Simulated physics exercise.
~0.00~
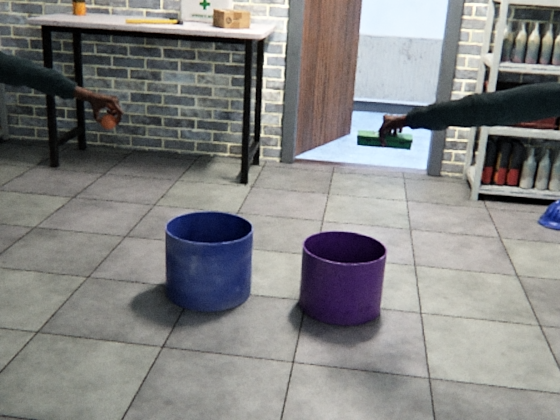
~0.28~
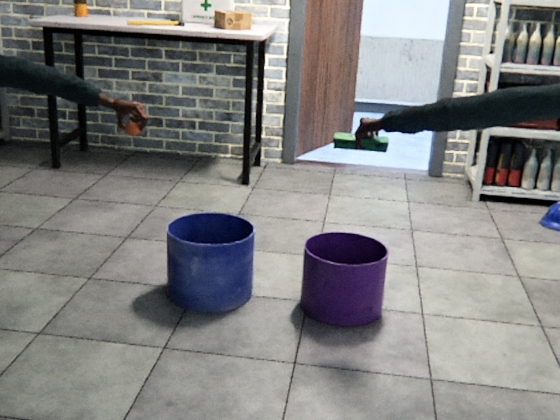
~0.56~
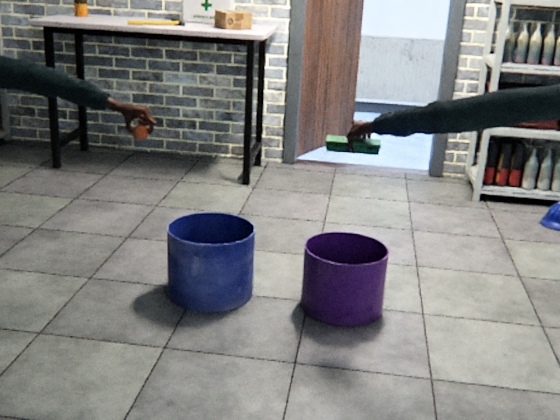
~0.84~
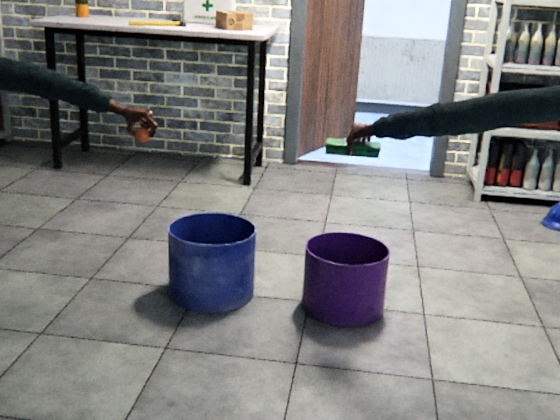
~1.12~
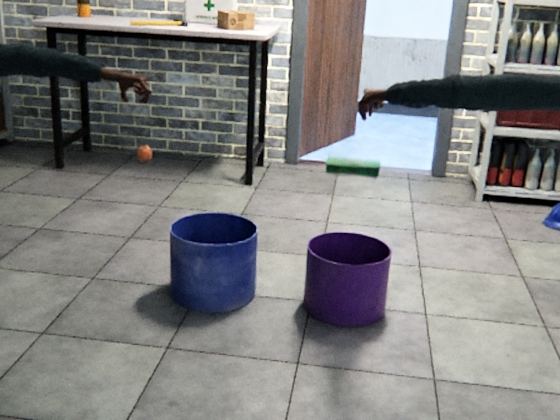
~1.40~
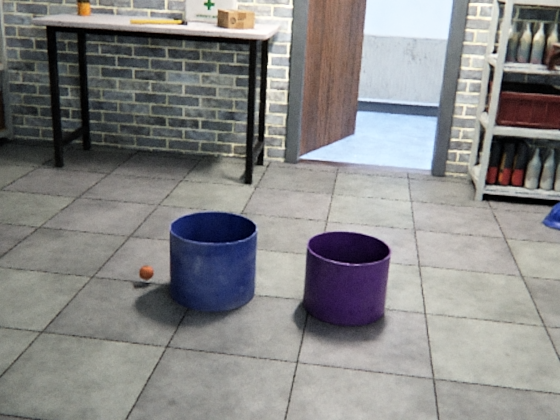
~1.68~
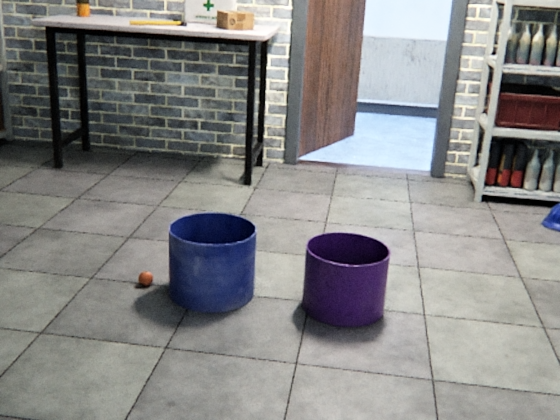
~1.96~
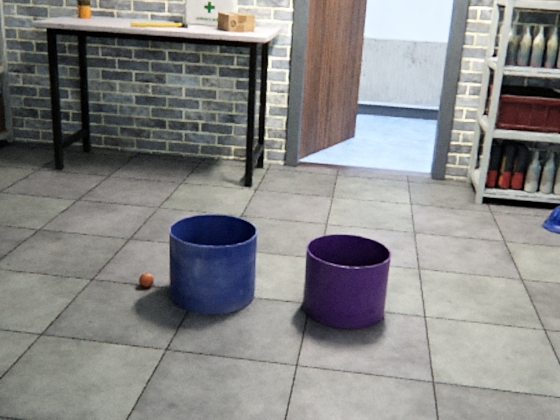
In a room with a grey tiled floor and a brick wall, seen from slightly above by a gently swaying camera, a blue bin stands left of a purple one. A table, a partly open door and shelves of bottles are behind them. From the left an arm holds a small orange tomato, while an arm from the right holds a green case, and both shift slightly inward. The hands let go and draw back as both things drop. The green case lands inside the purple bin, out of sight, while the tomato misses and rests on the floor left of the blue bin.
